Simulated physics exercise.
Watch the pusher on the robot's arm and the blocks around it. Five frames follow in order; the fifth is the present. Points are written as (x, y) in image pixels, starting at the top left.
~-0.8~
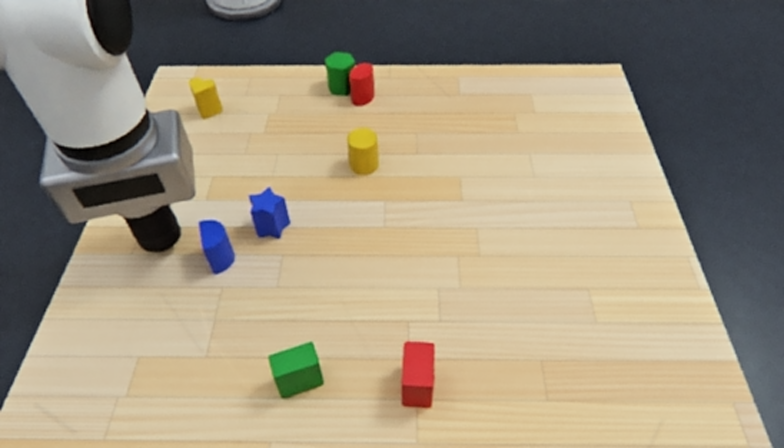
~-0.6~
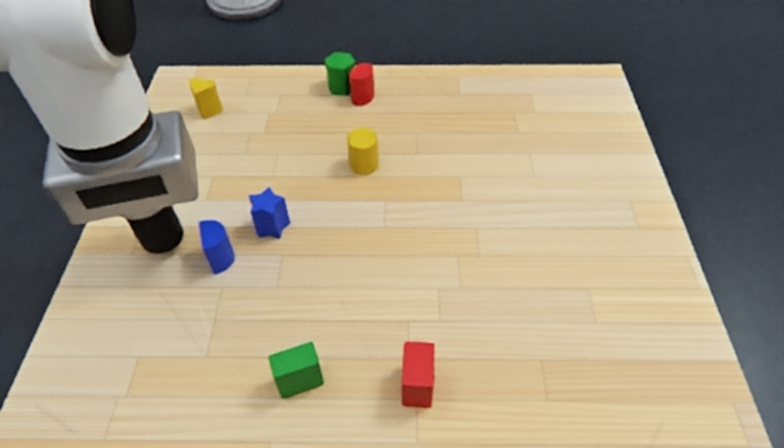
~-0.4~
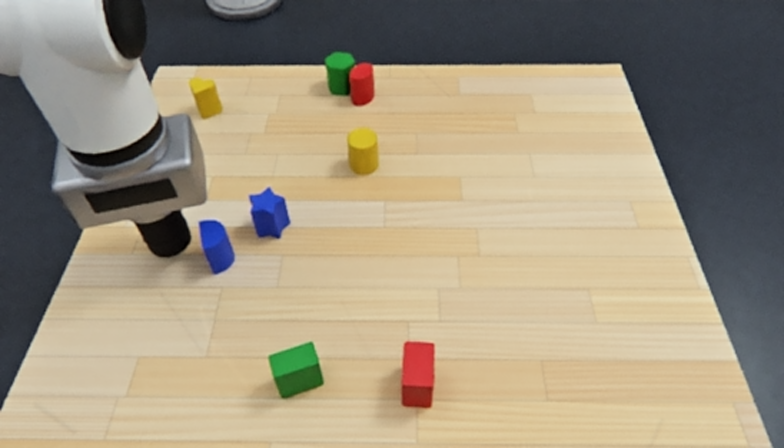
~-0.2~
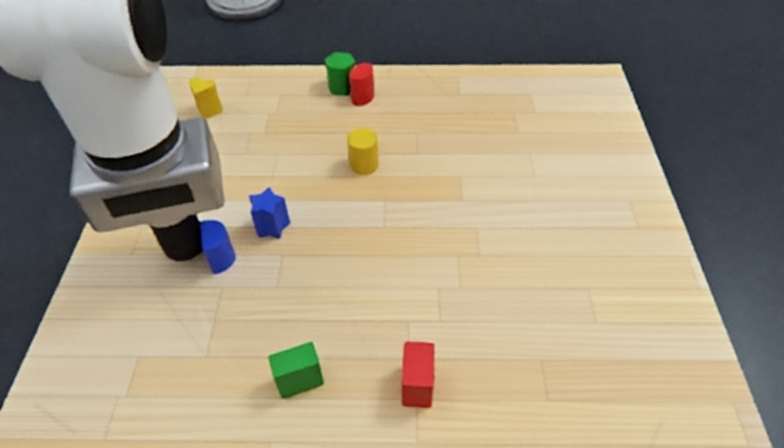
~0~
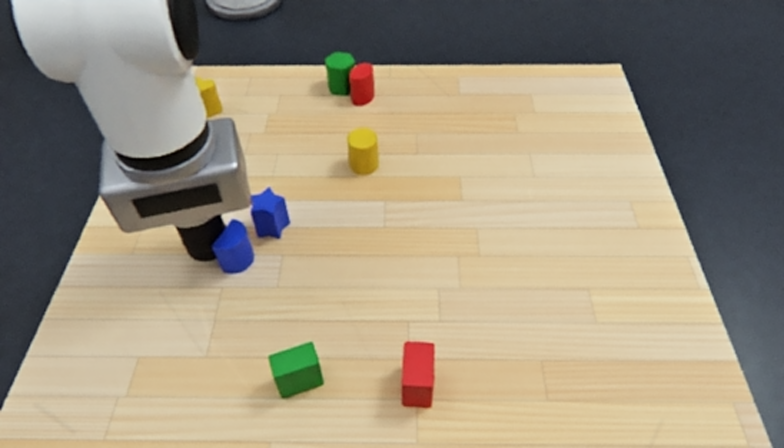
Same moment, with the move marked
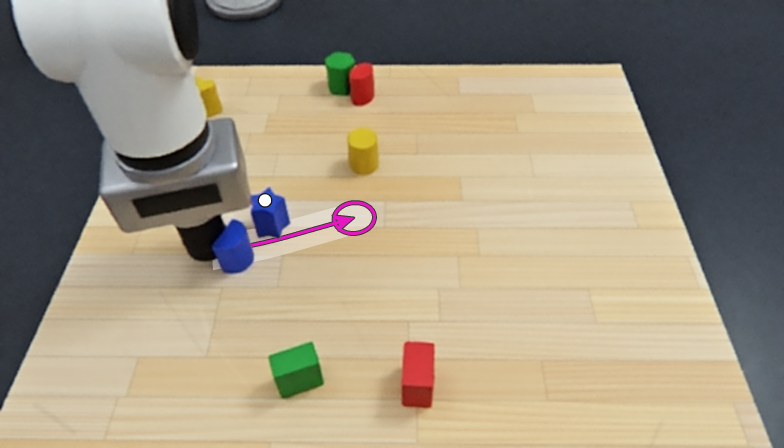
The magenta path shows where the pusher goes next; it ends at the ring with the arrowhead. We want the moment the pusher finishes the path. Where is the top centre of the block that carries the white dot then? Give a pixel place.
Around (298, 179).
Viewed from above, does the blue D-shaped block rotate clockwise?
My answer is yes.
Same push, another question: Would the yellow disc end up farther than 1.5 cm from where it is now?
No, it doesn't check out.
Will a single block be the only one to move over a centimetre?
No, that is not what happens.
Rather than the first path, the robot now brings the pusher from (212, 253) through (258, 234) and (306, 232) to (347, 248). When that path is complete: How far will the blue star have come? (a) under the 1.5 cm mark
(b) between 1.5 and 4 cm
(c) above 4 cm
(c)
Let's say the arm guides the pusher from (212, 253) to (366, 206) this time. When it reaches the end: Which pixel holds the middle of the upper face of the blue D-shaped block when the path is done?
Its top face will be centred at roughly (261, 236).
The line goes from (212, 253) via (261, 243) and (309, 231), ending at (354, 218); the dot is on the blue star.
On the path given first. One third of the way, pusher (259, 235); blue D-shaped block (271, 237), turned 35° clockwise; blue star (278, 192), turned 35° anticlockwise.
Two thirds of the way, pusher (307, 223); blue D-shaped block (275, 238), turned 50° clockwise; blue star (297, 180), turned 95° anticlockwise.
At the end, pusher (353, 210); blue D-shaped block (275, 238), turned 50° clockwise; blue star (298, 179), turned 105° anticlockwise; yellow disc unmoved.
